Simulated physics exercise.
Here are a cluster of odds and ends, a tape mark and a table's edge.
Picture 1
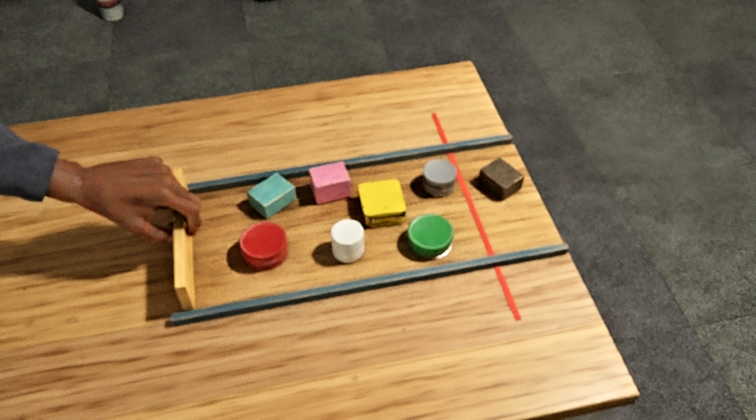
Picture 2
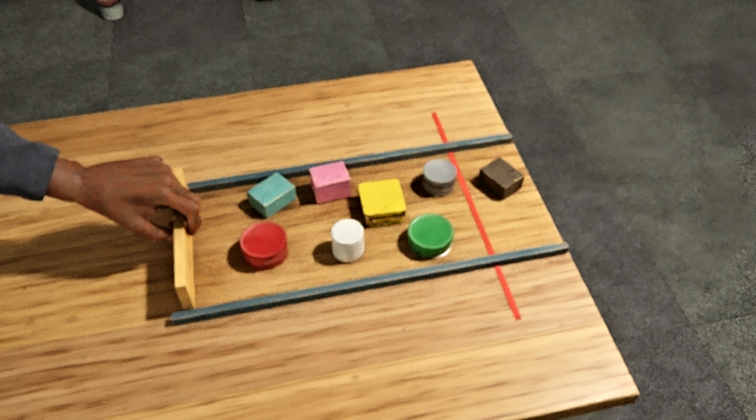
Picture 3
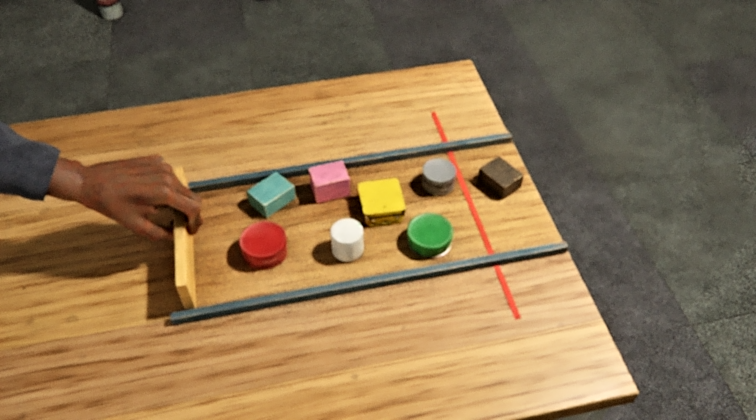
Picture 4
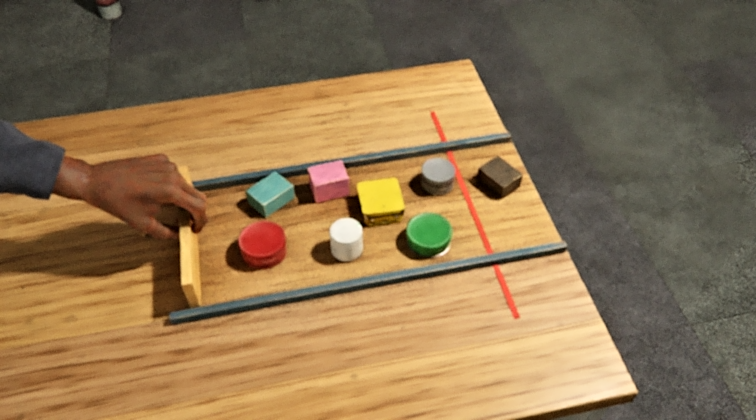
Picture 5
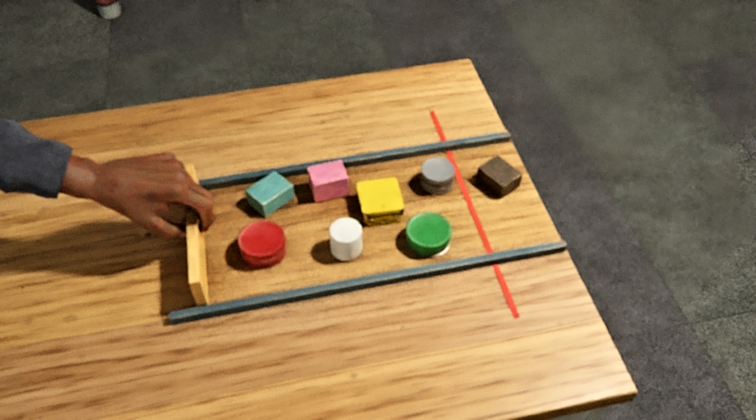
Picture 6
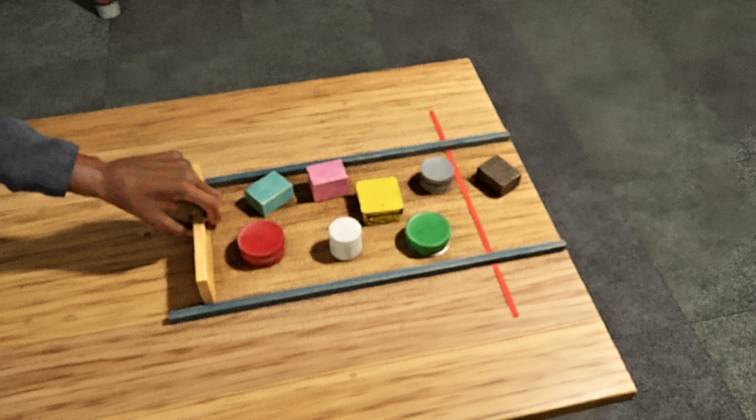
A hand slides an upright wooden board slowly to the right between two dark rails, closing in on a red tub, while the scattered blocks and tubs, including a black block beyond the red tape line, stay in place.
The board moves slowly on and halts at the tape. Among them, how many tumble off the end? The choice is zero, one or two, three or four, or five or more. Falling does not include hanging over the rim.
Off the edge will go one or two.
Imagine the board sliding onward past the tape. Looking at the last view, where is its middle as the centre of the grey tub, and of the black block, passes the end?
When the grey tub crosses, the middle is near (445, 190); when the black block crosses, near (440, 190).
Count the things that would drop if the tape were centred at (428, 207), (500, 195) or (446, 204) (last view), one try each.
Try 1: 0; try 2: 5; try 3: 1.
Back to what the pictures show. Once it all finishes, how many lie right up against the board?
Total: 3.
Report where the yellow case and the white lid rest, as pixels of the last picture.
The first comes to rest at (520, 174), and the second at (501, 229).
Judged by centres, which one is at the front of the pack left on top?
Result - the yellow case.
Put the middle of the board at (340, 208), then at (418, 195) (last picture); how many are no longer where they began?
At the first spot the count is 5, and at the second it is 8.
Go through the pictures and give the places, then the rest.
The first frame shows black block (501, 179); grey tub (439, 178); green tin (430, 237); board (183, 237); tape (471, 203).
The second frame shows grey tub (439, 178); white lid (348, 241).
The third frame shows green tin (430, 236); pink block (330, 182).
The fourth frame shows black block (500, 178); turquoise block (271, 194).
The fifth frame shows grey tub (437, 176); board (196, 233).
The sixth frame shows black block (498, 176); grey tub (437, 176); green tin (428, 234); board (203, 232); tape (468, 200).
Early on, none off yet; black block at rest near (498, 176); grey tub at rest near (437, 176); green tin at rest near (428, 234).
A while later, none off yet; black block travelled a little near (509, 175); grey tub travelled about its own width near (473, 166); green tin travelled a little near (454, 234).
Finally, the number that fall off is one or two; lost, grey tub and black block.
